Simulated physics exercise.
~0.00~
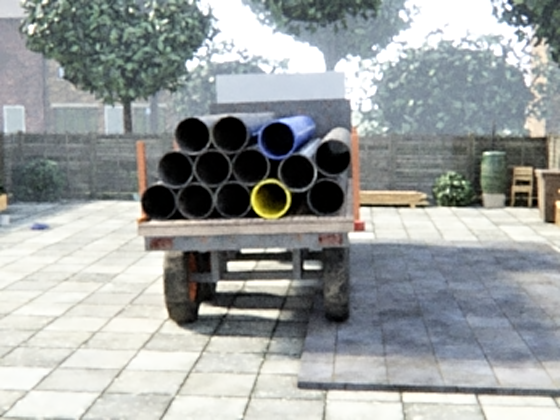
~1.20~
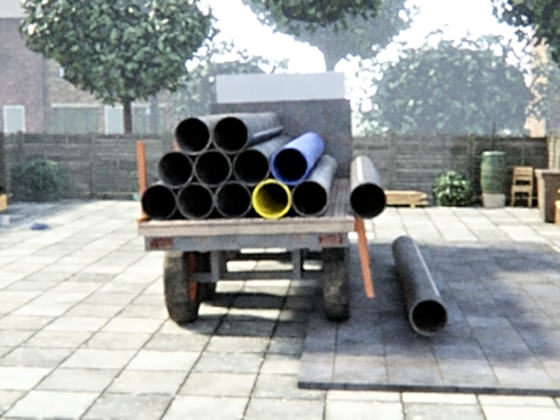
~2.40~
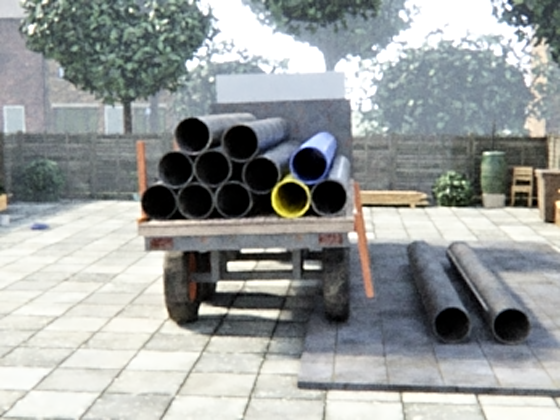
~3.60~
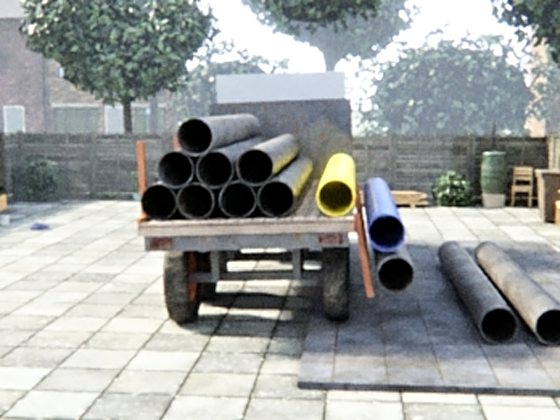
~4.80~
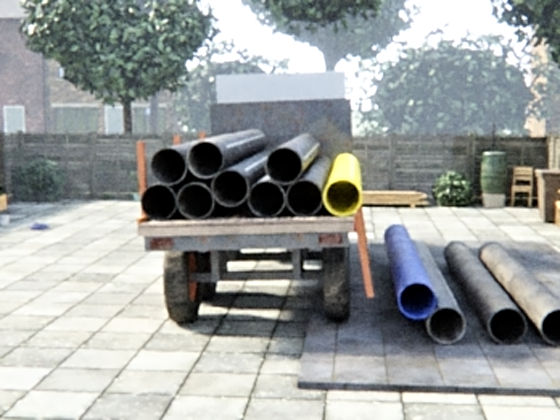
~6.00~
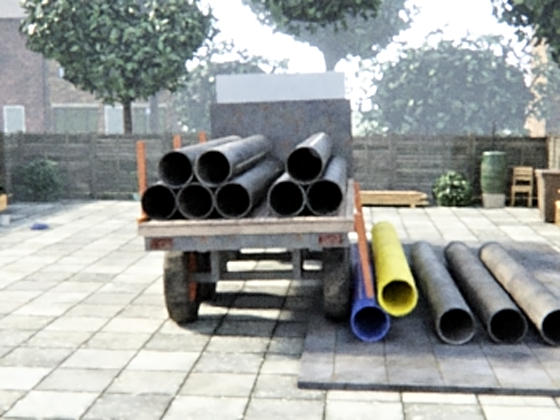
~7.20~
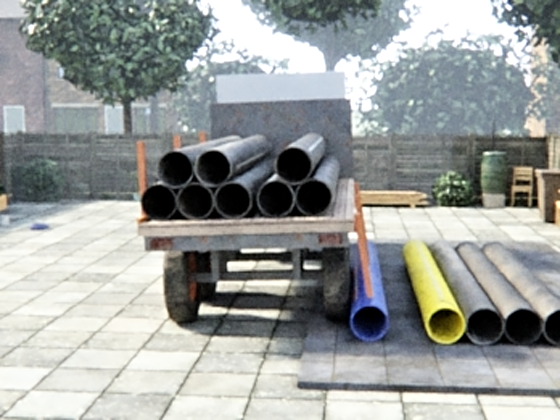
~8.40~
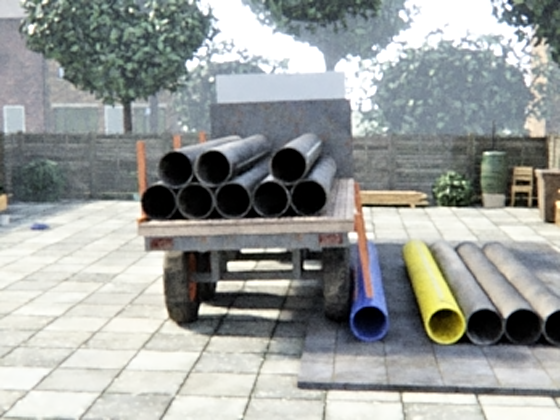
Pipes roll off a parked flatbed's right side, blue before yellow, leaving others stacked aboard.
